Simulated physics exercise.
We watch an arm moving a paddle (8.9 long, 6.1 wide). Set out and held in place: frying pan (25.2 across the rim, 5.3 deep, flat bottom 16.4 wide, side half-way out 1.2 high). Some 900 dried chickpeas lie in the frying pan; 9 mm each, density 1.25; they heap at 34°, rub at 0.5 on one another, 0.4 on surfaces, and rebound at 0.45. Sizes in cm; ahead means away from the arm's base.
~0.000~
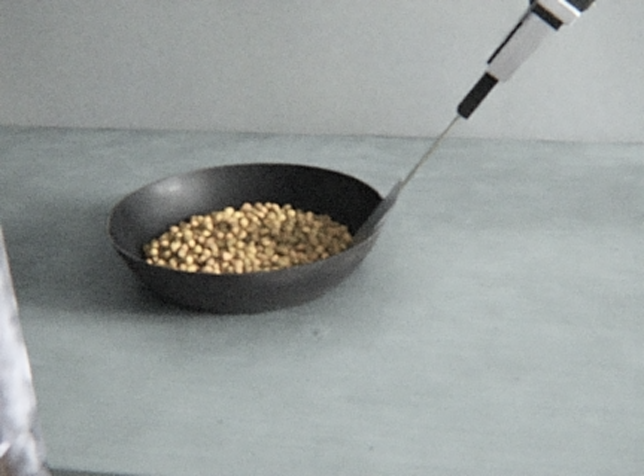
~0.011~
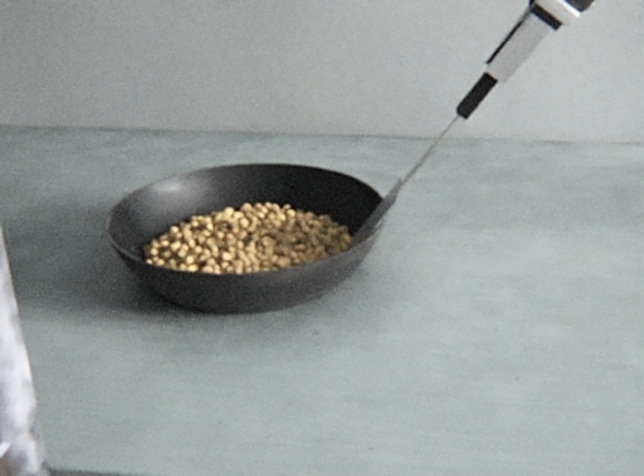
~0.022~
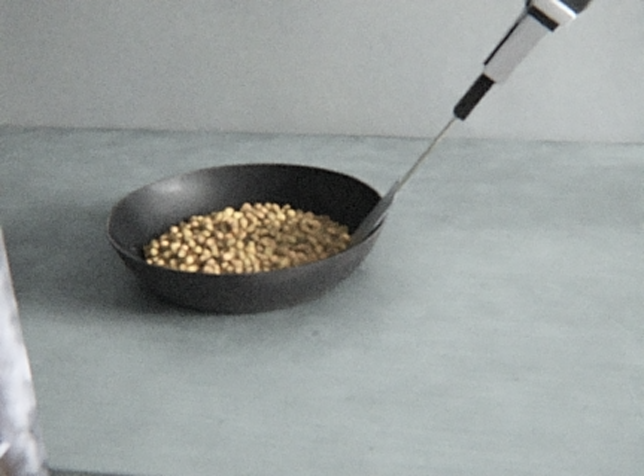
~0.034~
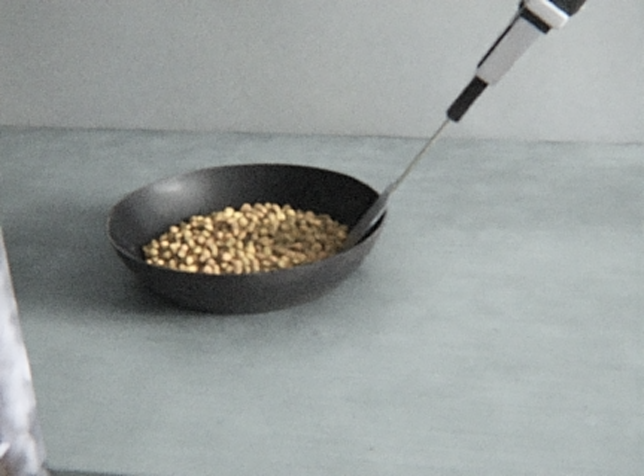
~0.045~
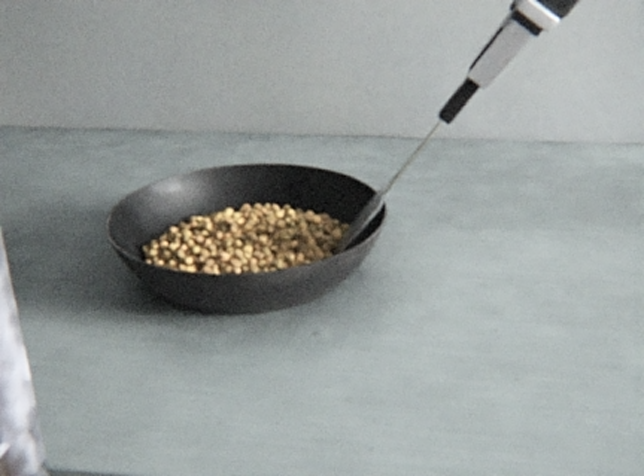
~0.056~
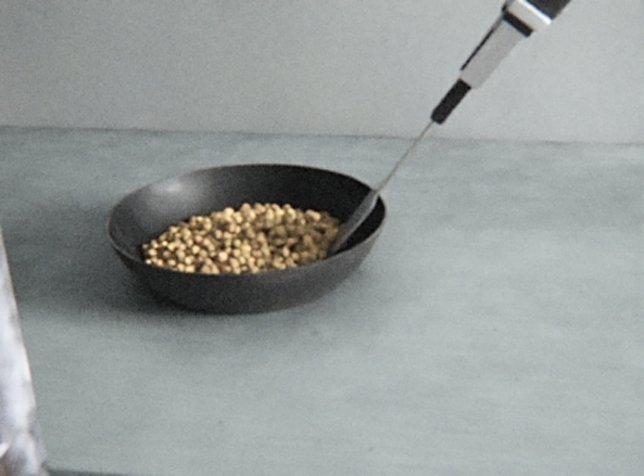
A thin metal paddle on a mechanical arm slid slightly left and down along the inside right edge of a dark frying pan, nudging into the heap of dried chickpeas, which barely shifted.
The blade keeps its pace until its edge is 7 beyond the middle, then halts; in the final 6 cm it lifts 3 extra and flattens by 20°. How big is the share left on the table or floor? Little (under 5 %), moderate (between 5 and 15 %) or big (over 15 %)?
Answer: Little; under 5 % of the dried chickpeas finish on the table or floor.
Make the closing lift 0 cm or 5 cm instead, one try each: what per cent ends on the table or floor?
About 0 and 0 per cent.
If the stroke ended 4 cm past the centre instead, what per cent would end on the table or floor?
In that case some 0 per cent.
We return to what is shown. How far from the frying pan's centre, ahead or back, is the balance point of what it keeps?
About 3.5 cm ahead.
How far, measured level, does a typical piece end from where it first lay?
About 2 cm.
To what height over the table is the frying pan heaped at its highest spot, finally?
Roughly 5.5 cm.
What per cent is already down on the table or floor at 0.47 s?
About 0 per cent.
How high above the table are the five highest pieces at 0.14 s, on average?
About 4 cm.
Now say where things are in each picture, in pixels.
In the first picture, paddle top edge at (401, 188), sloping 54°; upper third of the load around (250, 244), from x 145 to 350, top at y 210; 900 in the frying pan.
In the second picture, paddle top edge at (400, 189), sloping 54°; upper third of the load around (251, 244), from x 145 to 350, top at y 210.
In the third picture, paddle top edge at (397, 190), sloping 54°; upper third of the load around (252, 244), from x 145 to 345, top at y 210.
In the fourth picture, paddle top edge at (392, 191), sloping 54°; upper third of the load around (253, 244), from x 145 to 345, top at y 210.
In the fifth picture, paddle top edge at (384, 193), sloping 54°; upper third of the load around (255, 242), from x 145 to 345, top at y 210.
In the sixth picture, paddle top edge at (377, 193), sloping 54°; upper third of the load around (253, 241), from x 145 to 345, top at y 210; 900 in the frying pan.
By 0.14 s, sloping 54°, highest piece 4 above the table; 900 in the frying pan.
By 0.23 s, sloping 46°, highest piece 5 above the table; 900 in the frying pan.
By 0.47 s, sloping 34°, highest piece 6 above the table; 900 in the frying pan.
By 1.52 s, sloping 34°, highest piece 6 above the table; 900 in the frying pan.
Final count, 900 in the frying pan. That is 0 % on the table or floor.
